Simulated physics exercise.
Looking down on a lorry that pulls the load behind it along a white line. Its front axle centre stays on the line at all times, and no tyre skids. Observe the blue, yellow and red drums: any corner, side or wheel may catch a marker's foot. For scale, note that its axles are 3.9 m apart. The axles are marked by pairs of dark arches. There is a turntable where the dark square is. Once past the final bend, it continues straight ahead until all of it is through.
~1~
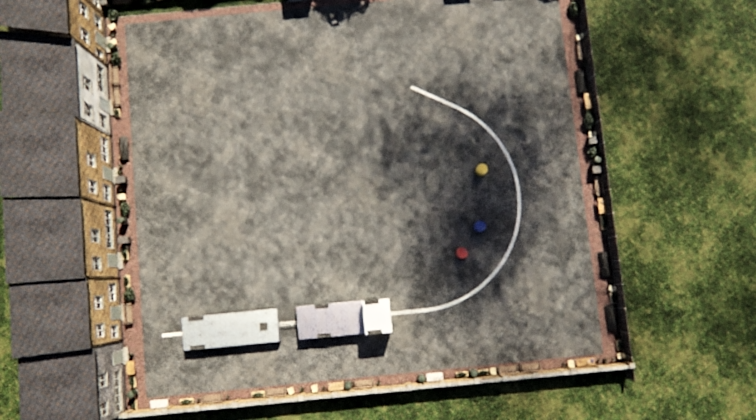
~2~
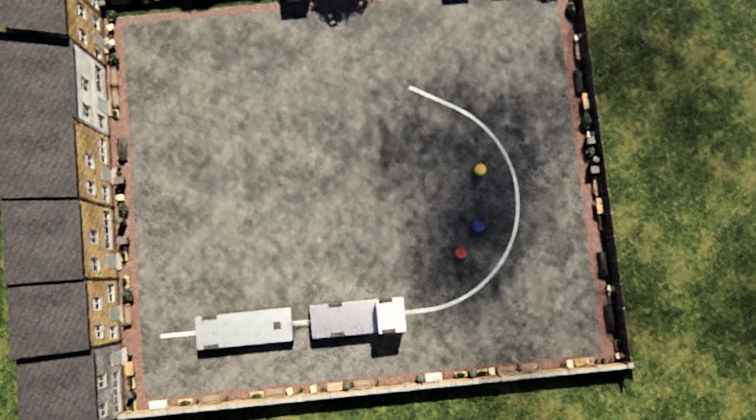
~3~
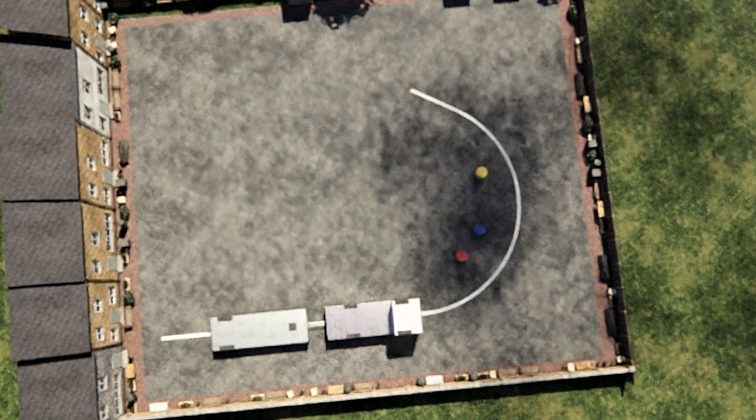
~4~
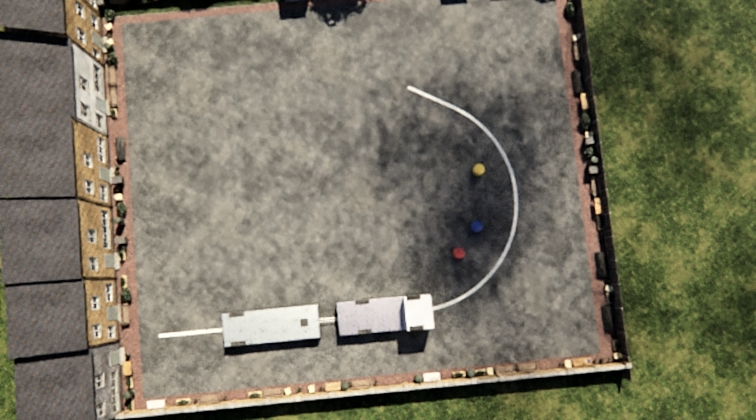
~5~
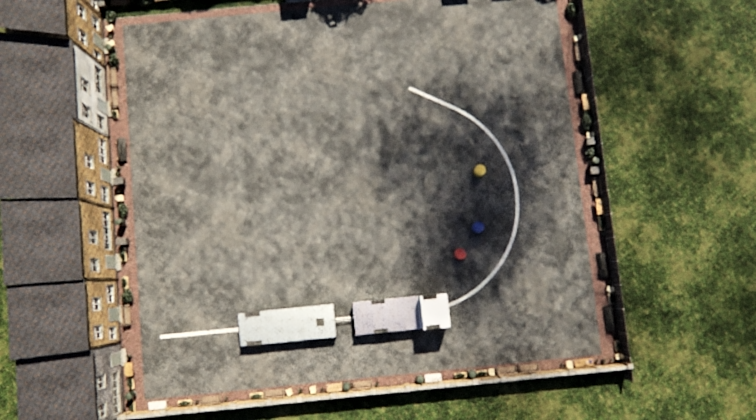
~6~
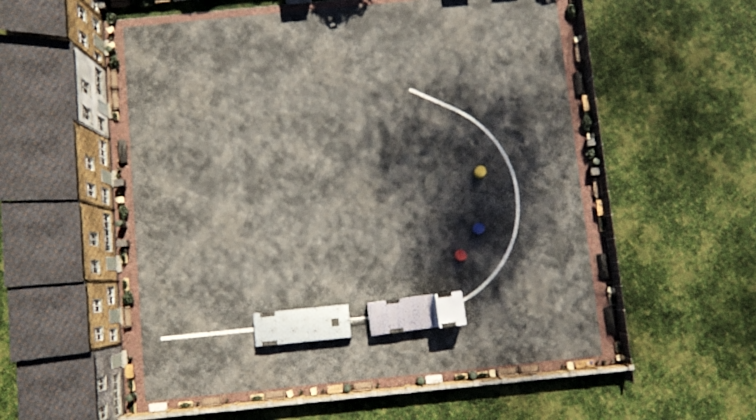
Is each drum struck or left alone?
Blue: Casualty. Yellow: Casualty. Red: Casualty.
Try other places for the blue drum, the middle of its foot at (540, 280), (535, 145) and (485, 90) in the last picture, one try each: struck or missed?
In the first spot it is left alone, in the second left alone, and in the third left alone.
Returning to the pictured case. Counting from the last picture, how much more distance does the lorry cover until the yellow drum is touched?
Roughly 17.5 metres more.
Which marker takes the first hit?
The red marker.
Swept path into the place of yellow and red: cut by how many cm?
Estimates - yellow: Some 170; red: Some 90.
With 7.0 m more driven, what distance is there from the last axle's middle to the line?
Axle-to-line distance: Approx. 0 cm.
14.0 m further on, the last axle is at (429, 297) of the last picture, 115 cm off the line; the trailer has hit red.
16.9 m further on, the last axle is at (453, 280) of the last picture, 175 cm off the line; the trailer has hit blue.
17.4 m further on, the last axle is at (457, 277) of the last picture, 185 cm off the line; the lorry has hit yellow.
40.2 m further on, the last axle is at (382, 82) of the last picture, 70 cm off the line; 3 of 3 struck in all.
